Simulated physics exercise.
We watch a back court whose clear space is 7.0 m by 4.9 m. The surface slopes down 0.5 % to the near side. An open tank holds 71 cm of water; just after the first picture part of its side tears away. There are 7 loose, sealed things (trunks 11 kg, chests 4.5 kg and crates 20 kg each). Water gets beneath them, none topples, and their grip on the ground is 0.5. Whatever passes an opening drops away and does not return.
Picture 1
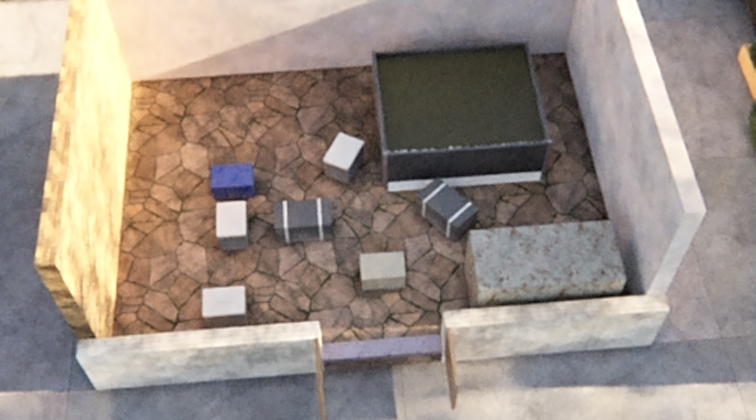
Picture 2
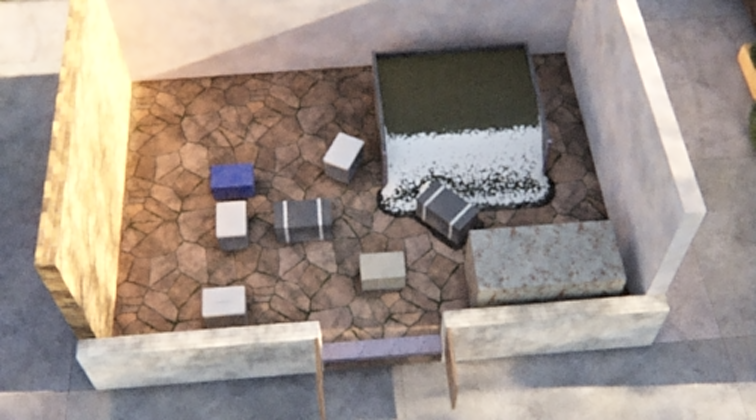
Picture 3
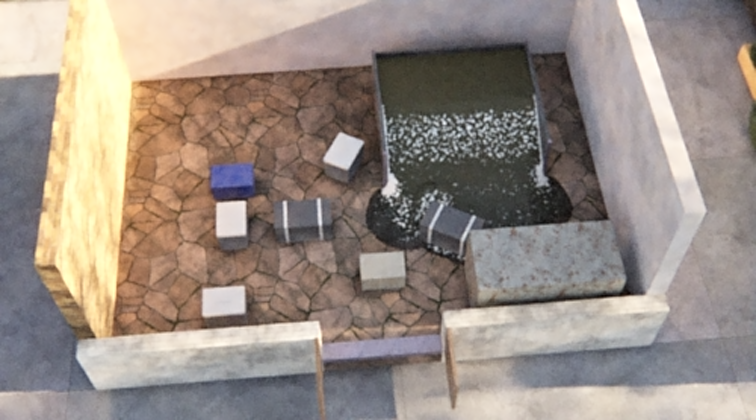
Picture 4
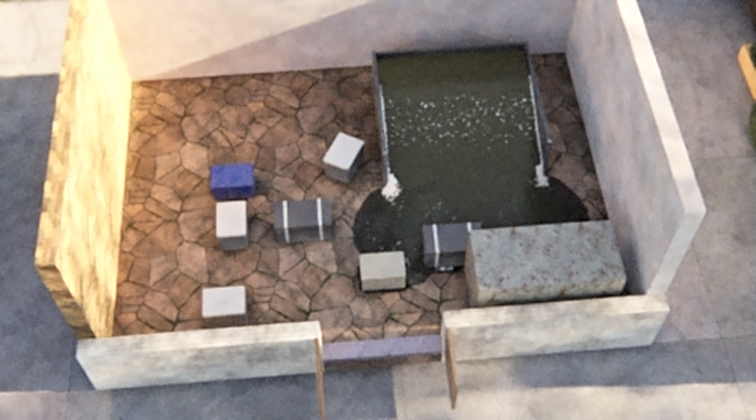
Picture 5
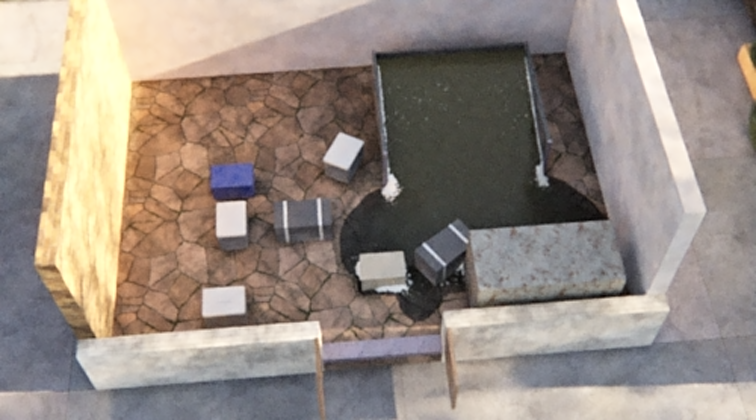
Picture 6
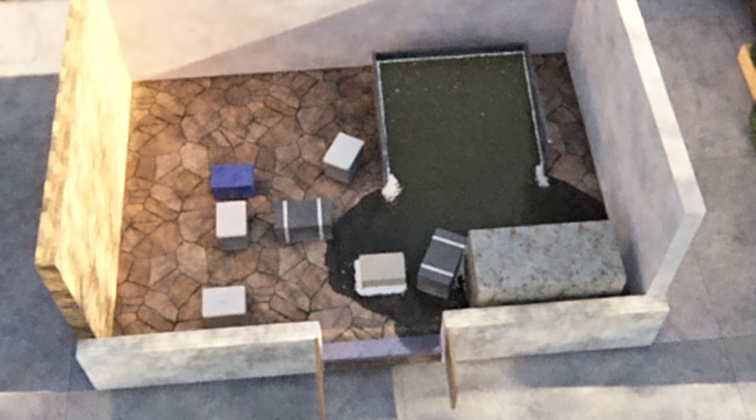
In a walled courtyard, dark water burst from the near side of a big tank and spread across the stone floor, pushing one striped chest a short way nearer and turning it while the other boxes stayed put.
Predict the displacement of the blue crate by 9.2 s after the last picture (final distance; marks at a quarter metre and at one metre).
The blue crate barely shifts.
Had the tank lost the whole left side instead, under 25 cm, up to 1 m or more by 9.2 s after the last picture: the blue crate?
In that case the blue crate gets carried off.
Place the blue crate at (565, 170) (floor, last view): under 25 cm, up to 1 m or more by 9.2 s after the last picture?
It ends far away.
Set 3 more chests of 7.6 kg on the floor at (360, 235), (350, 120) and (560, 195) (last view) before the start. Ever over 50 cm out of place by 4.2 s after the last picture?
In that order: Past it, under, over.
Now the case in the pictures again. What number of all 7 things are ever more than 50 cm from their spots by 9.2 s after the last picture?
I count 6.
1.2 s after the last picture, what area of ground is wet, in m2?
Some 16 m2.
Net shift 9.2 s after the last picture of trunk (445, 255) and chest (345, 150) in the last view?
In that order: Washed out, 60 cm.
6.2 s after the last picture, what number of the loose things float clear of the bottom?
3 of them.
Then, 1.2 s after the last picture the blue crate is near (232, 175), 0.0 m from its start, aground; 2 of 7 are out; 0 afloat.
Then, 3.8 s after the last picture the blue crate is near (232, 175), 0.0 m from its start, aground; 2 of 7 are out; 1 afloat.
Then, 6.2 s after the last picture the blue crate is near (232, 175), 0.0 m from its start, aground; 2 of 7 are out; 3 afloat.
Then, 9.2 s after the last picture the blue crate is near (233, 176), 0.0 m from its start, aground; 2 of 7 are out; 4 afloat.
